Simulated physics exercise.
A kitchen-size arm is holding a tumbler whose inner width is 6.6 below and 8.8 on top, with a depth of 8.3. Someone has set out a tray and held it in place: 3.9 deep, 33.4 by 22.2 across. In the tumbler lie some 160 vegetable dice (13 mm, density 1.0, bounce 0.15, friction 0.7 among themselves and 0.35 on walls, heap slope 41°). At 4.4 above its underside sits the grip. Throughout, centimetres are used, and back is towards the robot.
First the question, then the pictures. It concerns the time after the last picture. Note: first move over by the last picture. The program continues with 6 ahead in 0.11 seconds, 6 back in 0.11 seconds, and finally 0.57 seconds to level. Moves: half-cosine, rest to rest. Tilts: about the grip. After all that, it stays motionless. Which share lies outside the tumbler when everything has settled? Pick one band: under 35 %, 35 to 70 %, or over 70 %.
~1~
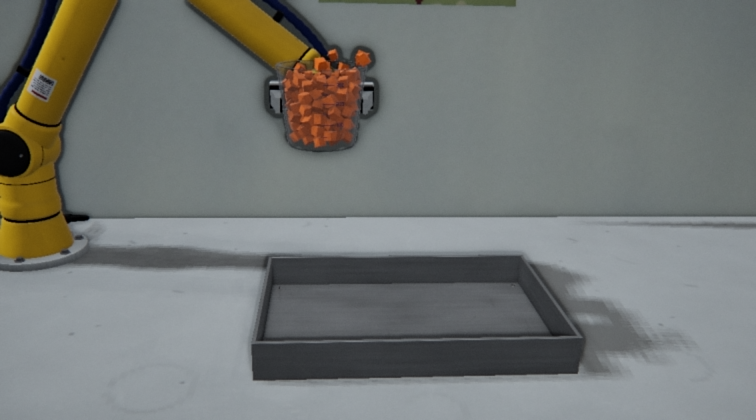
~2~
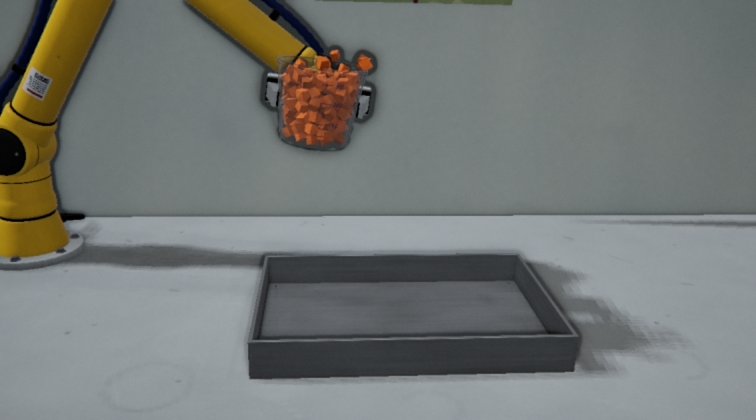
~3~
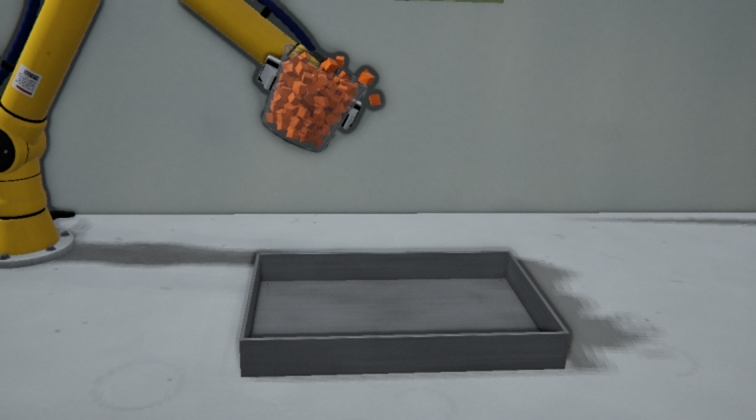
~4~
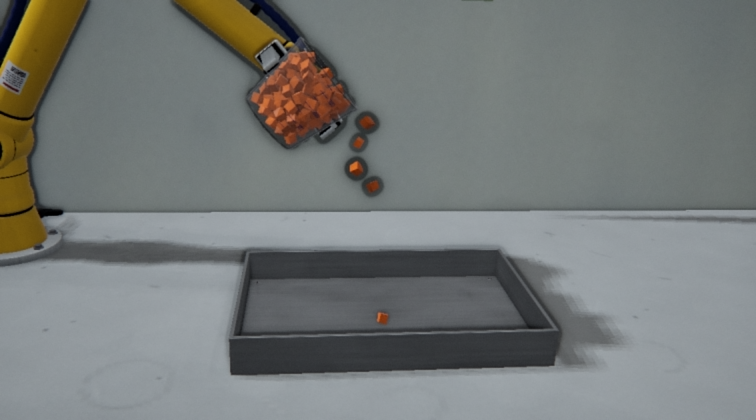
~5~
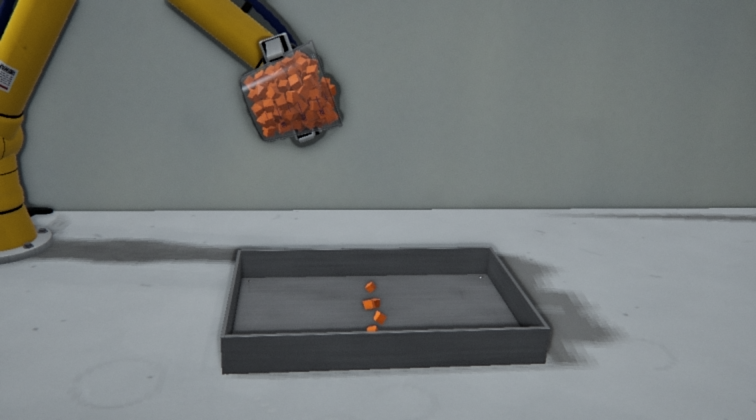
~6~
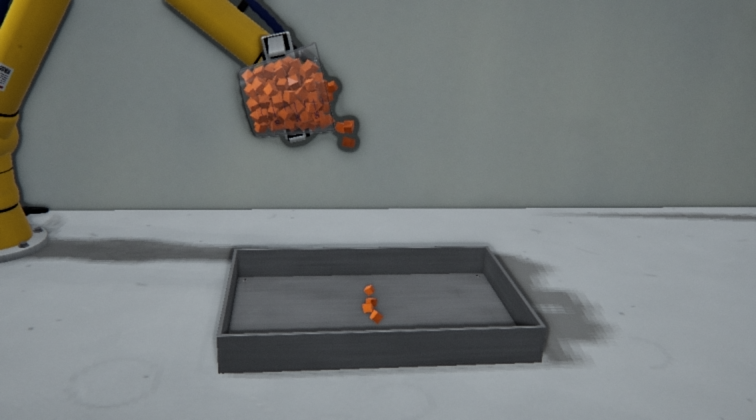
Over 70 %.
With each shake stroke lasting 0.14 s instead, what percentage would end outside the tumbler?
Roughly 80 percent then.
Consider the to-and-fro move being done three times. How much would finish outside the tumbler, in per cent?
It would come to around 100 %.
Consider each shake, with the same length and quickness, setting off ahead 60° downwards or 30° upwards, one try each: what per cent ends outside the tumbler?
It comes to around 30 per cent on the first try and around 100 per cent on the second.
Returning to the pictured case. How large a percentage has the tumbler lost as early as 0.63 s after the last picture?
About 95 per cent by then.
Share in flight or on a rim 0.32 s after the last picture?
That comes to about 65 per cent, more or less.
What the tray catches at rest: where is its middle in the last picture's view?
About (461, 307).
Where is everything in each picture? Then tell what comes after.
The first picture shows the tumbler middle at (322, 107), level; upper third of the load around (324, 82), from x 290 to 365, top at y 55; 160 in the tumbler.
The second picture shows the tumbler middle at (318, 105), tilted 7° forward; upper third of the load around (322, 80), from x 290 to 365, top at y 55.
The third picture shows the tumbler middle at (309, 103), tilted 27° forward; upper third of the load around (311, 79), from x 270 to 375, top at y 60; 159 in the tumbler, 1 in flight or on a rim.
The fourth picture shows the tumbler middle at (298, 100), tilted 50° forward; upper third of the load around (301, 80), from x 260 to 385, top at y 55; 155 in the tumbler, 1 in the tray, 4 in flight or on a rim.
The fifth picture shows the tumbler middle at (289, 97), tilted 70° forward; upper third of the load around (294, 77), from x 250 to 380, top at y 60; 155 in the tumbler, 5 in the tray.
The sixth picture shows the tumbler middle at (285, 96), tilted 77° forward; upper third of the load around (288, 79), from x 250 to 375, top at y 65; 153 in the tumbler, 5 in the tray, 2 in flight or on a rim.
Then, 0.32 s on, tilted 72° forward, highest piece 25 above the table; 46 in the tray, 7 in the tumbler, 3 on the table or floor, 104 in flight or on a rim.
Then, 0.63 s on, tilted 14° forward, highest piece 24 above the table; 135 in the tray, 18 on the table or floor, 7 in the tumbler.
Then, 0.99 s on, level, highest piece 24 above the table; 135 in the tray, 18 on the table or floor, 7 in the tumbler.
Then, 2.04 s on, level, highest piece 24 above the table; 135 in the tray, 18 on the table or floor, 7 in the tumbler.
In the end, 135 in the tray, 18 on the table or floor, 7 in the tumbler. That is 96 % outside the tumbler.
